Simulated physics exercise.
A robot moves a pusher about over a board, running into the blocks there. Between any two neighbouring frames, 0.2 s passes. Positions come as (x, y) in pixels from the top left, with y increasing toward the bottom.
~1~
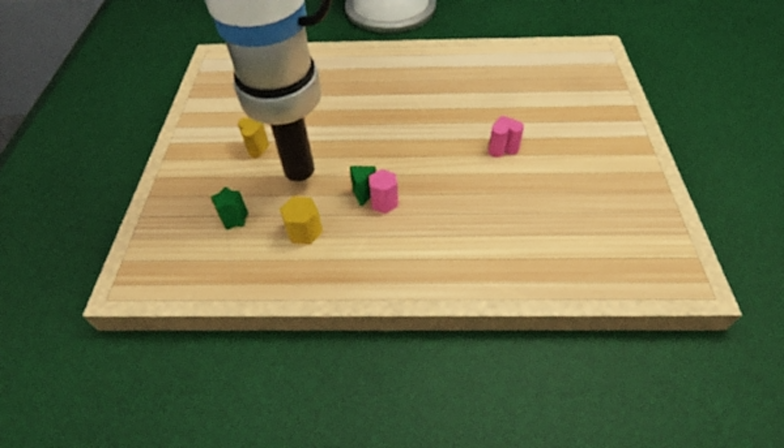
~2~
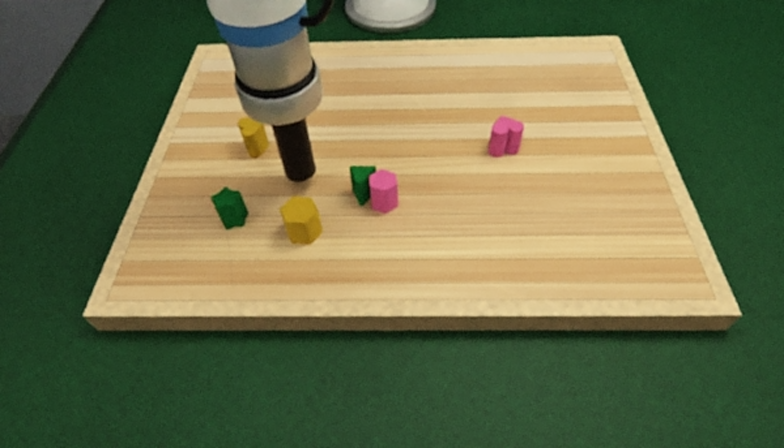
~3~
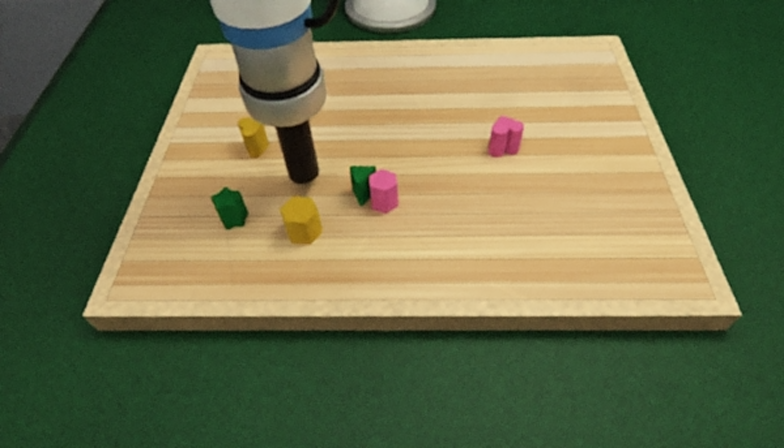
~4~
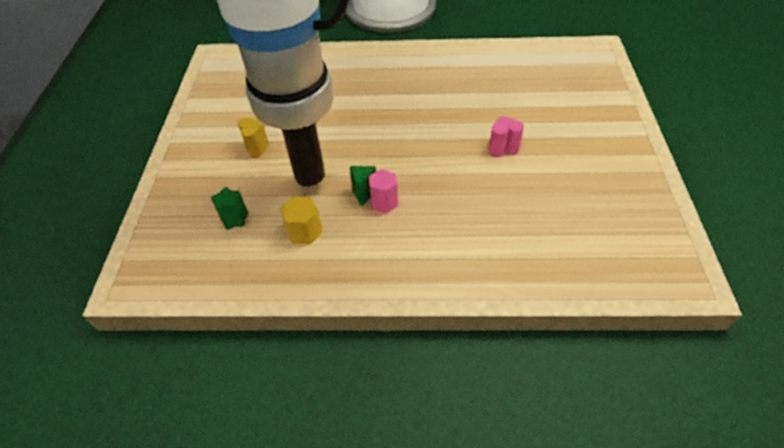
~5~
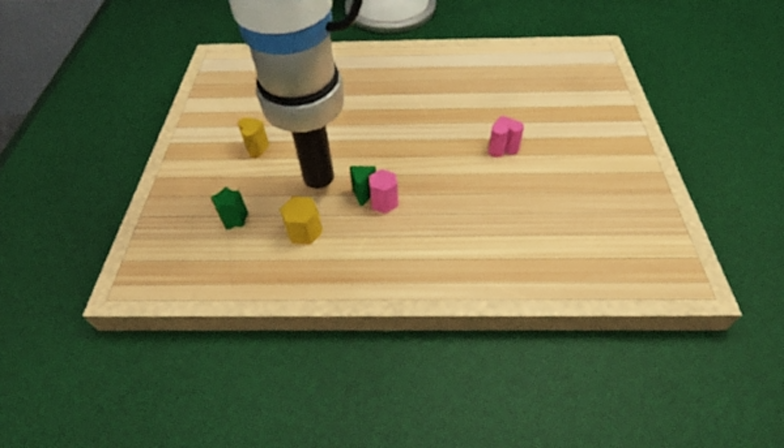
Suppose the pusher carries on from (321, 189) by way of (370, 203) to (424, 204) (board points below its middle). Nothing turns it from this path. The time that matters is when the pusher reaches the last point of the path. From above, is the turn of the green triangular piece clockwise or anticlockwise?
My answer: Anticlockwise.
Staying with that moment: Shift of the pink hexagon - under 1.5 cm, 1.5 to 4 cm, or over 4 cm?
Long, over 4 cm.
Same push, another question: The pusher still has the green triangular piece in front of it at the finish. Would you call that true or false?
That statement is not accurate.
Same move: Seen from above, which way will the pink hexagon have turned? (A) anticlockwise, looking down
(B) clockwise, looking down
Option B.
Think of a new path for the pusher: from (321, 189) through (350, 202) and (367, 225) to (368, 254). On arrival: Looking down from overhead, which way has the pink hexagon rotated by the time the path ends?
Overhead view: Clockwise.
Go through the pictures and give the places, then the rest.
The first picture shows tip of the pusher at (299, 170), middles of tops, yellow hexagon at (299, 209), green triangular piece at (361, 172), pink hexagon at (383, 179).
The second picture shows pusher at (301, 171), nothing pushed.
The third picture shows pusher at (304, 173), nothing pushed.
The fourth picture shows pusher at (310, 175), nothing pushed.
The fifth picture shows pusher at (319, 177), yellow hexagon at (299, 209), green triangular piece at (361, 172), pink hexagon at (383, 179).
What follows on the original path. One third of the way, pusher at (352, 188); green triangular piece at (375, 169); pink hexagon at (393, 180), turned 20° clockwise.
Two thirds of the way, pusher at (388, 192); green triangular piece at (395, 164), turned 45° anticlockwise; pink hexagon at (418, 179), turned 60° clockwise.
At the end, pusher at (424, 192); yellow hexagon unmoved; green triangular piece at (400, 163), turned 70° anticlockwise; pink hexagon at (455, 179), turned 60° clockwise.
